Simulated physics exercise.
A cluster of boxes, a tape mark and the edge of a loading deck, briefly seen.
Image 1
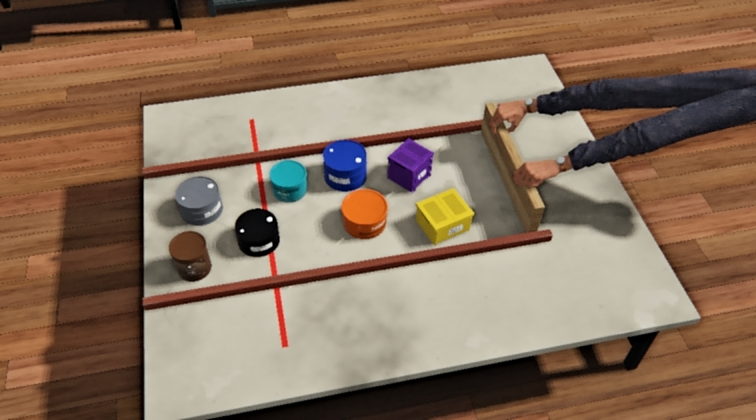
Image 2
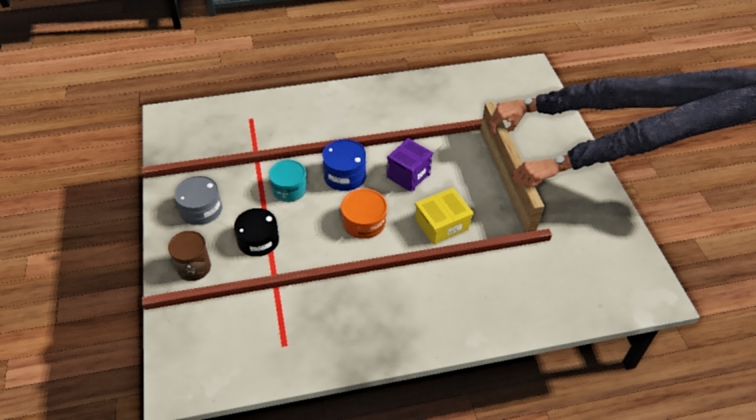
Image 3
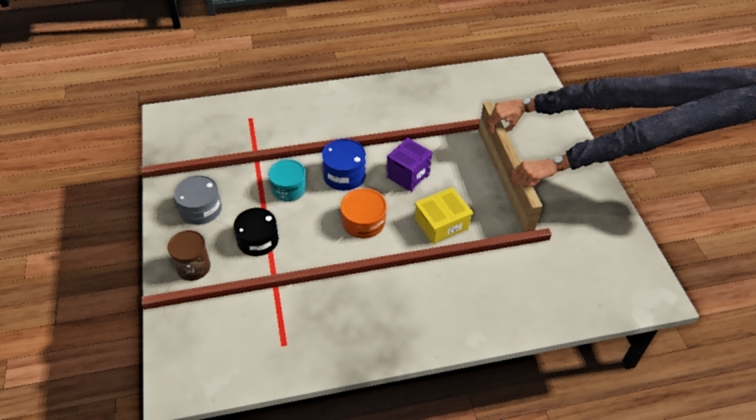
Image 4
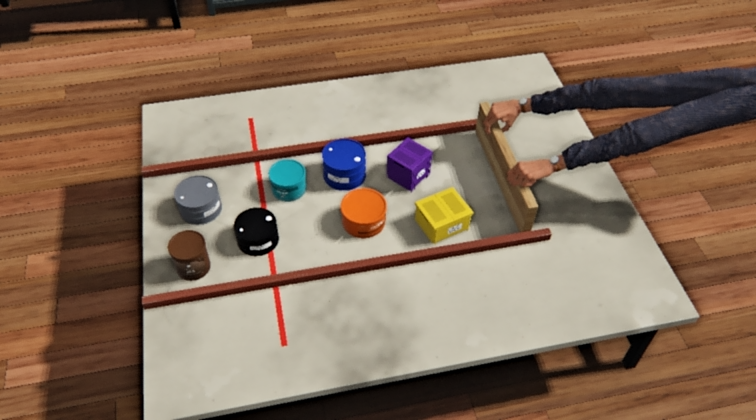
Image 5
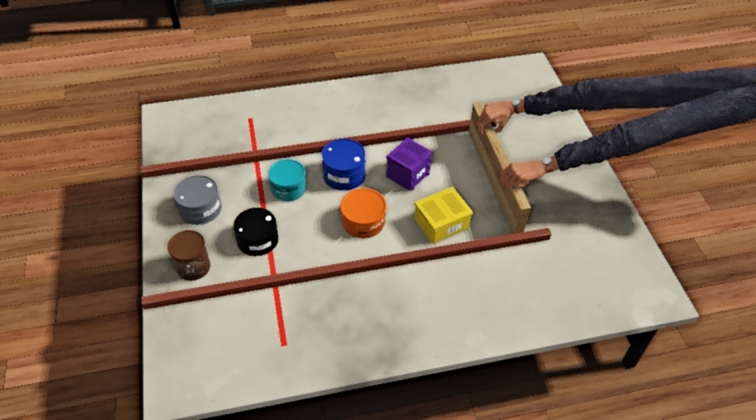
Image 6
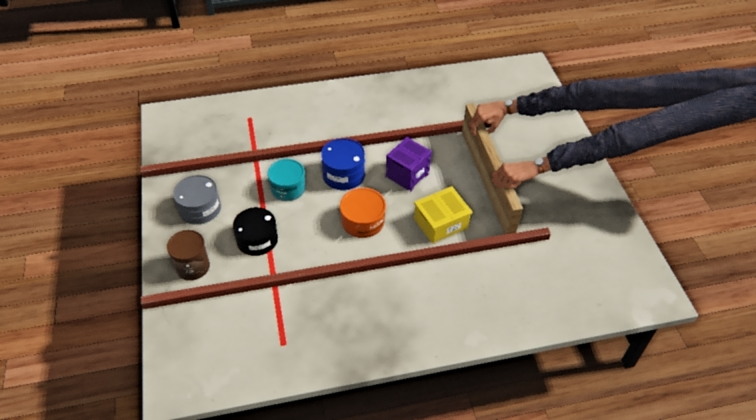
Two hands slide a wooden plank slightly left toward colored containers that stay still on a table.
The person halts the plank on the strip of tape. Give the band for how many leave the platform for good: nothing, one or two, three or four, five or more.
Nothing falls.
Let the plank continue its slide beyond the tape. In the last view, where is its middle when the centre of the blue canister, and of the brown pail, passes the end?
Roughly (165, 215); for the second one, roughly (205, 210).
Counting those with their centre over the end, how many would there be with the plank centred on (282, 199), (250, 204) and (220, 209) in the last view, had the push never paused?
The counts would come out as 0, 1 and 2.
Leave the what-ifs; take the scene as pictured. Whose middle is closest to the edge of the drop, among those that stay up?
Foremost, the black canister.
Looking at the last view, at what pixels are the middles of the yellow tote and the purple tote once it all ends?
Yellow tote at (245, 243), purple tote at (244, 196).
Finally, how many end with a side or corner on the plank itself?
That makes 3.
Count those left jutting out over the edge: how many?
So the number is 1.
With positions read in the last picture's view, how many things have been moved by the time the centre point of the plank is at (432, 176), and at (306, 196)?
First position 2; second position 7.
Early on, none off yet; brown pail at rest near (189, 256); grey canister at rest near (198, 200); black canister at rest near (256, 231).
A while later, none off yet; brown pail travelled a little near (175, 263); grey canister at rest near (198, 200); black canister travelled about its own width near (199, 238).
Finally, the number that fall off is zero.
